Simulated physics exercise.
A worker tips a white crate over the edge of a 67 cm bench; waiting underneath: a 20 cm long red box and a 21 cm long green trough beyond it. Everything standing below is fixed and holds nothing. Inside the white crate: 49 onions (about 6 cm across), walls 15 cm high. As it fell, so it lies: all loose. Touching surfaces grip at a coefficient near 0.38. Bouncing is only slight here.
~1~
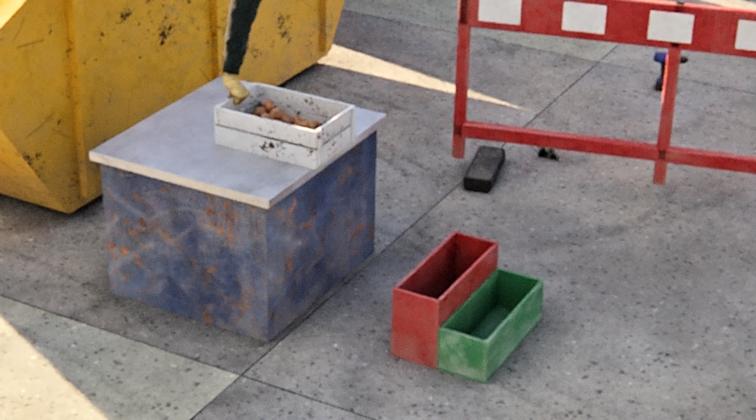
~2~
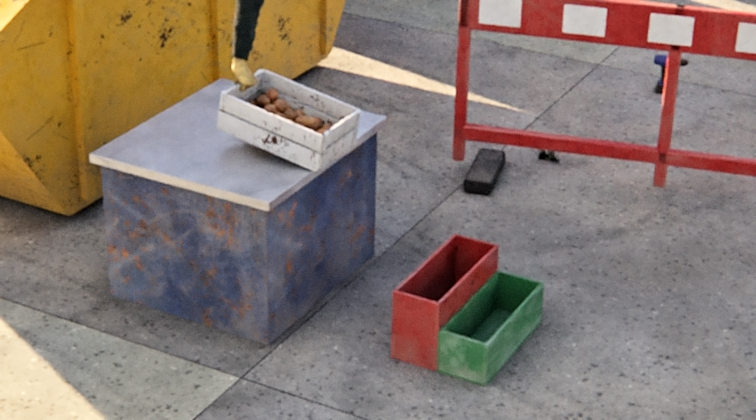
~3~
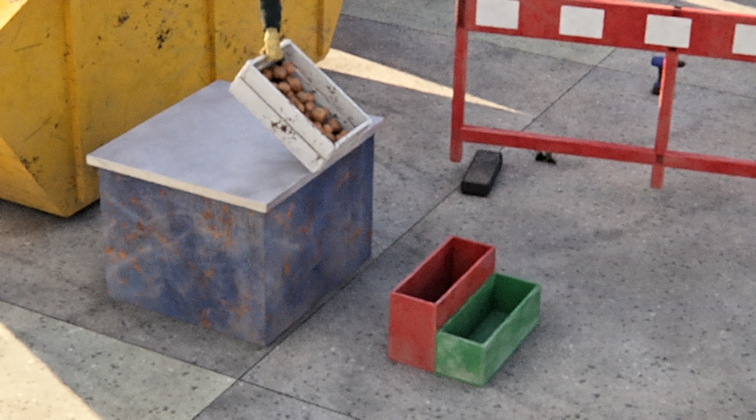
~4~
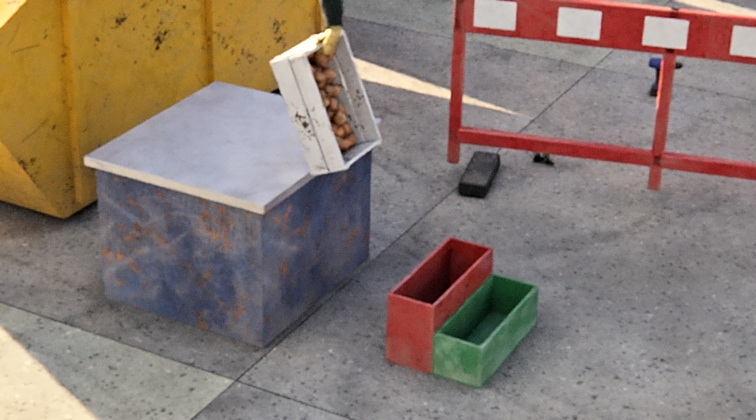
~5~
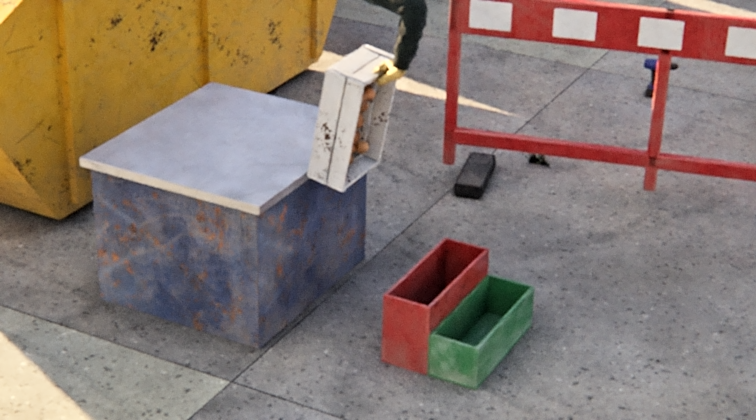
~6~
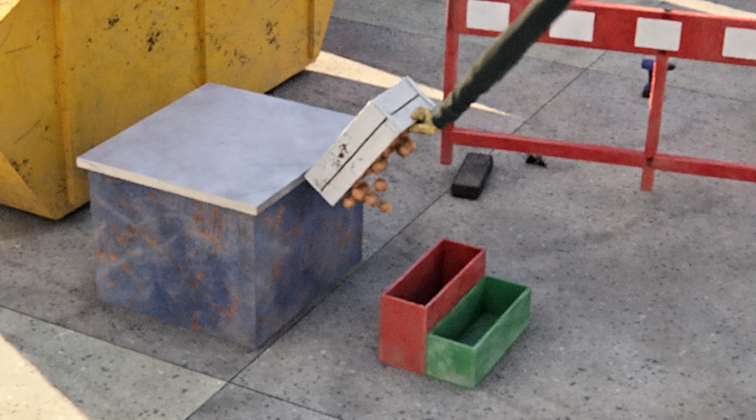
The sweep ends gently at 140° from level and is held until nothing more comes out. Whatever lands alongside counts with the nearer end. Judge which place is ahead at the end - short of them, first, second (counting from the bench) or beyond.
Ahead at the end: Short.
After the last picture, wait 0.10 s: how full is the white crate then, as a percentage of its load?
Share still inside is roughly 10 %.
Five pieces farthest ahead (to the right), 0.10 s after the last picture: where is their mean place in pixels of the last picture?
I'd put their middle close to (461, 187).
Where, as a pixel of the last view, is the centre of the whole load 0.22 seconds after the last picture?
I'd put it close to (427, 287).
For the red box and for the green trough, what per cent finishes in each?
Shares, in order: About 25 percent and 20 percent.
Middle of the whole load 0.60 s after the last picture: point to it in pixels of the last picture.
Somewhere about (420, 324) in pixels.
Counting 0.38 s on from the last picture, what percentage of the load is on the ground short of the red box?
Share: About 45 %.
Then, 0.10 s after the last picture, tilt 139°; 4 still in the white crate and 45 in the air.
Then, 0.22 s after the last picture, tilt 140°; 9 in the red box, 1 in the green trough, 5 on the ground short of the red box and 34 in the air.
Then, 0.38 s after the last picture, tilt 140°; 12 in the red box, 9 in the green trough, 21 on the ground short of the red box, 4 on the ground beyond the green trough and 3 in the air.
When it is over (0.60 s after the last picture), 12 in the red box, 9 in the green trough, 23 on the ground short of the red box and 5 on the ground beyond the green trough.
